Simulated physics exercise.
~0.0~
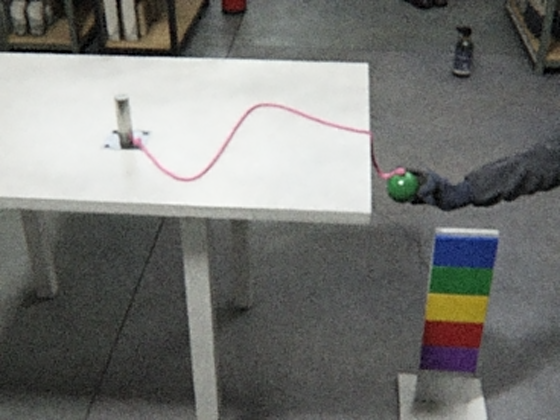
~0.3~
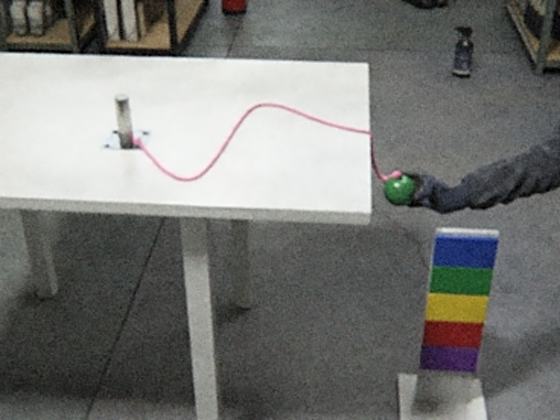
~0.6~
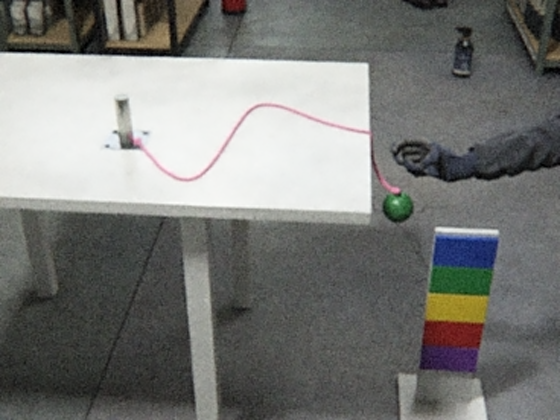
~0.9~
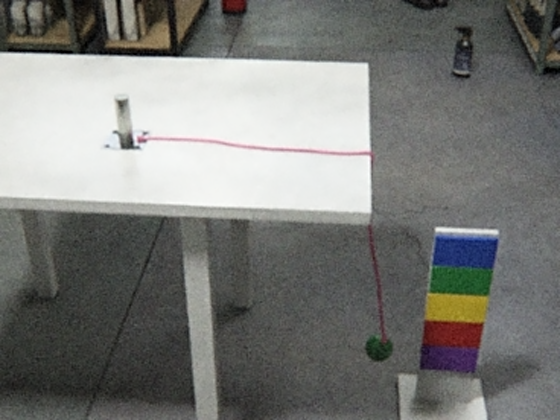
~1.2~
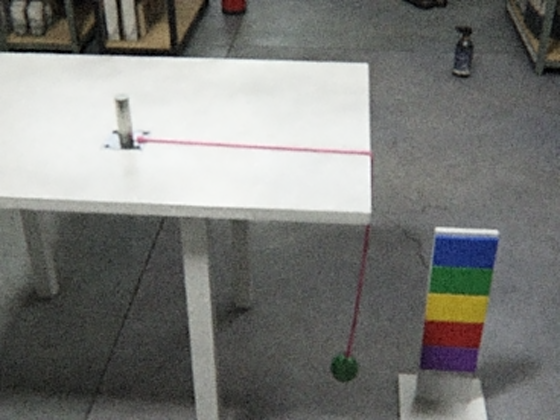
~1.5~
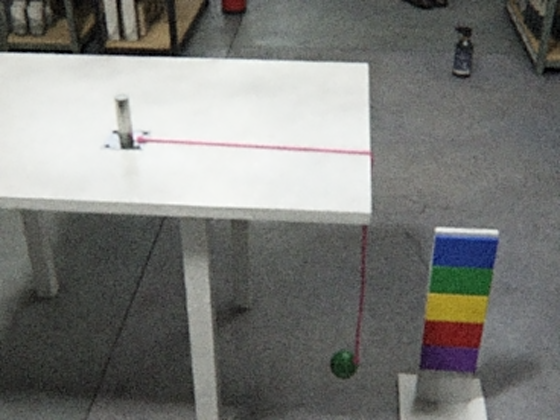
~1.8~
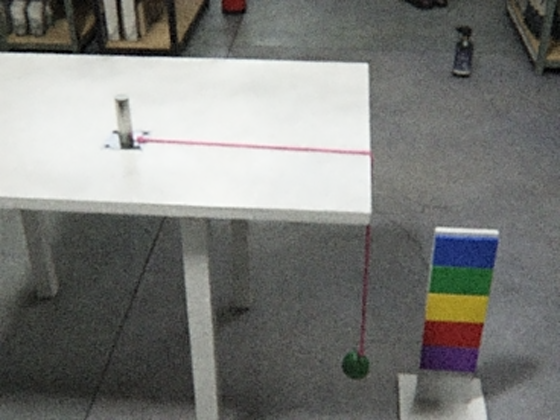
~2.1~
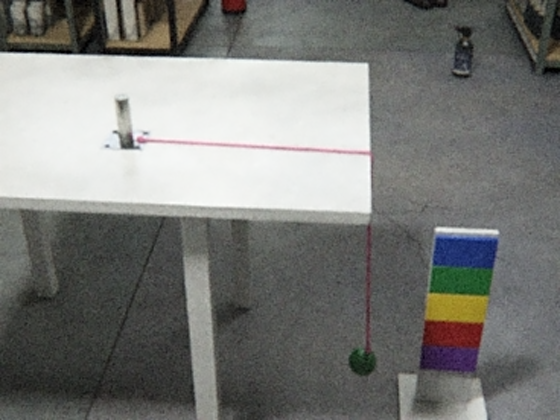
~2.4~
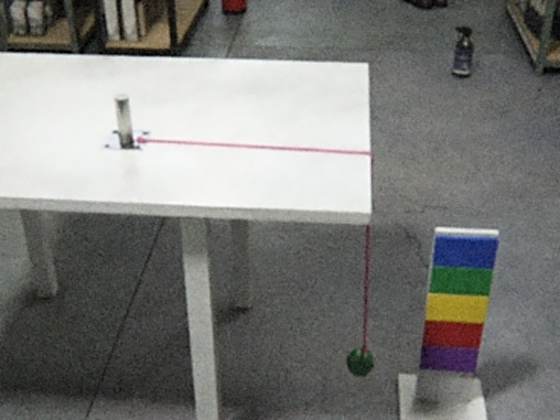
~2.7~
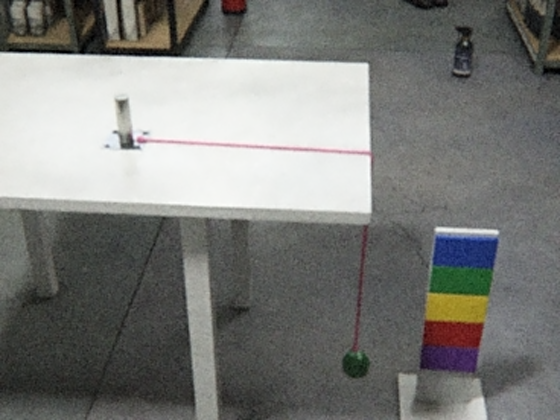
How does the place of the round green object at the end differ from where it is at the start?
At the start it is held in a hand just off the right edge of the table, near the height of the tabletop. At the end it hangs on the cord well below the tabletop and a little further left, level with the purple band.
